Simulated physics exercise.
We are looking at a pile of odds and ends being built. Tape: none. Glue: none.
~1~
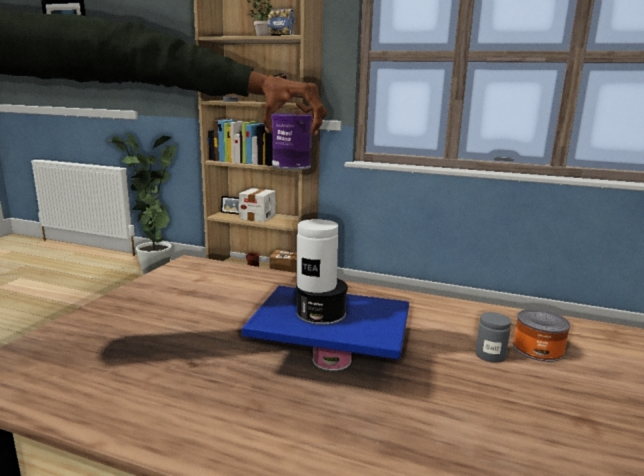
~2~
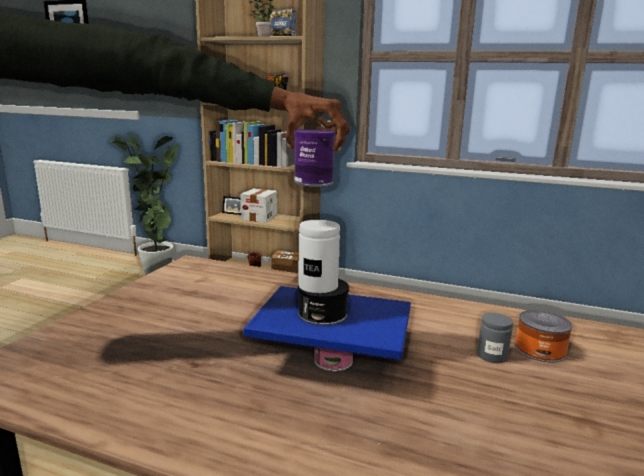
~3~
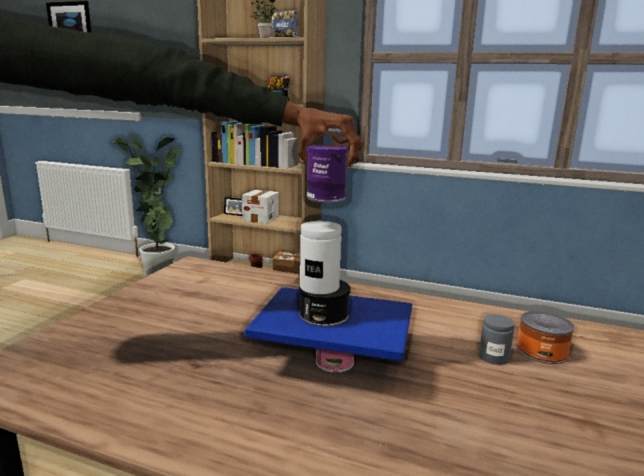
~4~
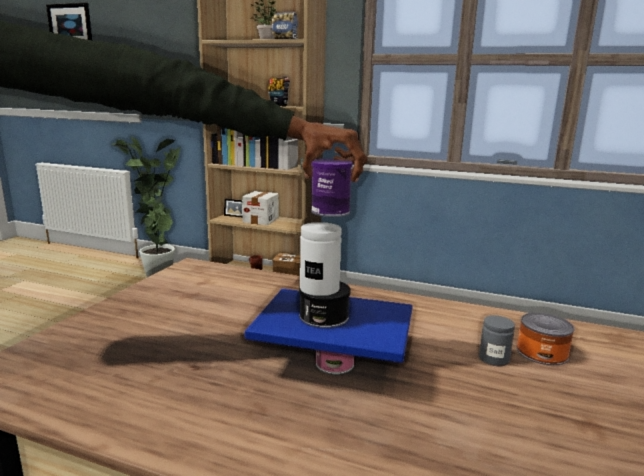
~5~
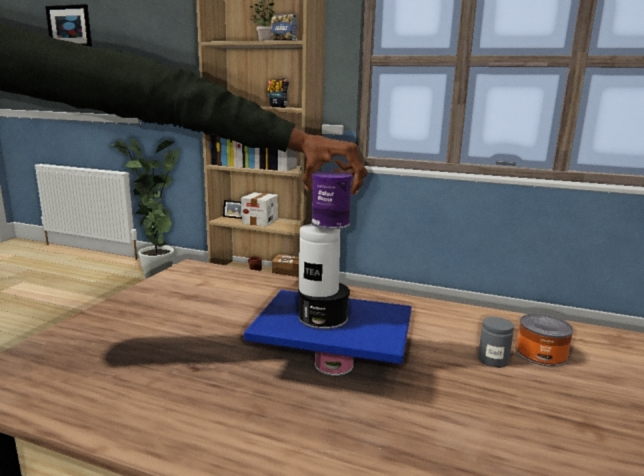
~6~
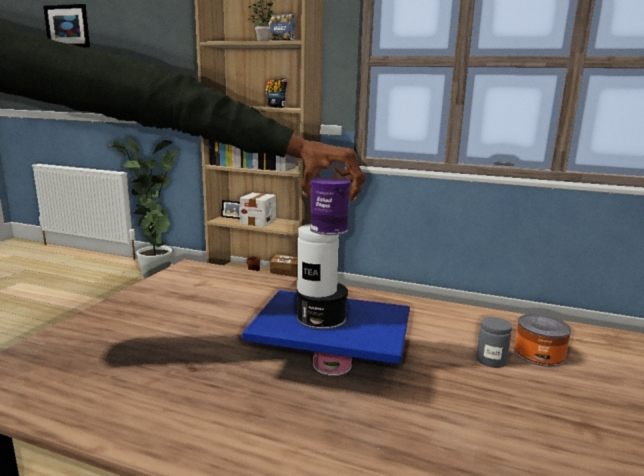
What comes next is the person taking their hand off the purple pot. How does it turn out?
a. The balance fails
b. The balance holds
b.
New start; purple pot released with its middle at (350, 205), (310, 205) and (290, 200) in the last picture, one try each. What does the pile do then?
The pile goes down at first, does not fall second and goes down third.
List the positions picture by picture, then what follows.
In the first frame, on its way; purple pot (292, 141).
In the second frame, on its way; purple pot (315, 157); blue tray (333, 318).
In the third frame, on its way; purple pot (327, 173); orange tub (544, 336).
In the fourth frame, on its way; purple pot (331, 187).
In the fifth frame, on its way; purple pot (332, 199); blue tray (333, 322).
In the sixth frame, set down, still held; purple pot (330, 205); orange tub (542, 339).
Then, 0.20 s on from there, no change.
Then, 0.60 s on from there, purple pot resting near (329, 206).
In the end, all 7 unmoved. At the end, from the last picture's camera, purple pot near (329, 206). The pile keeps its balance.
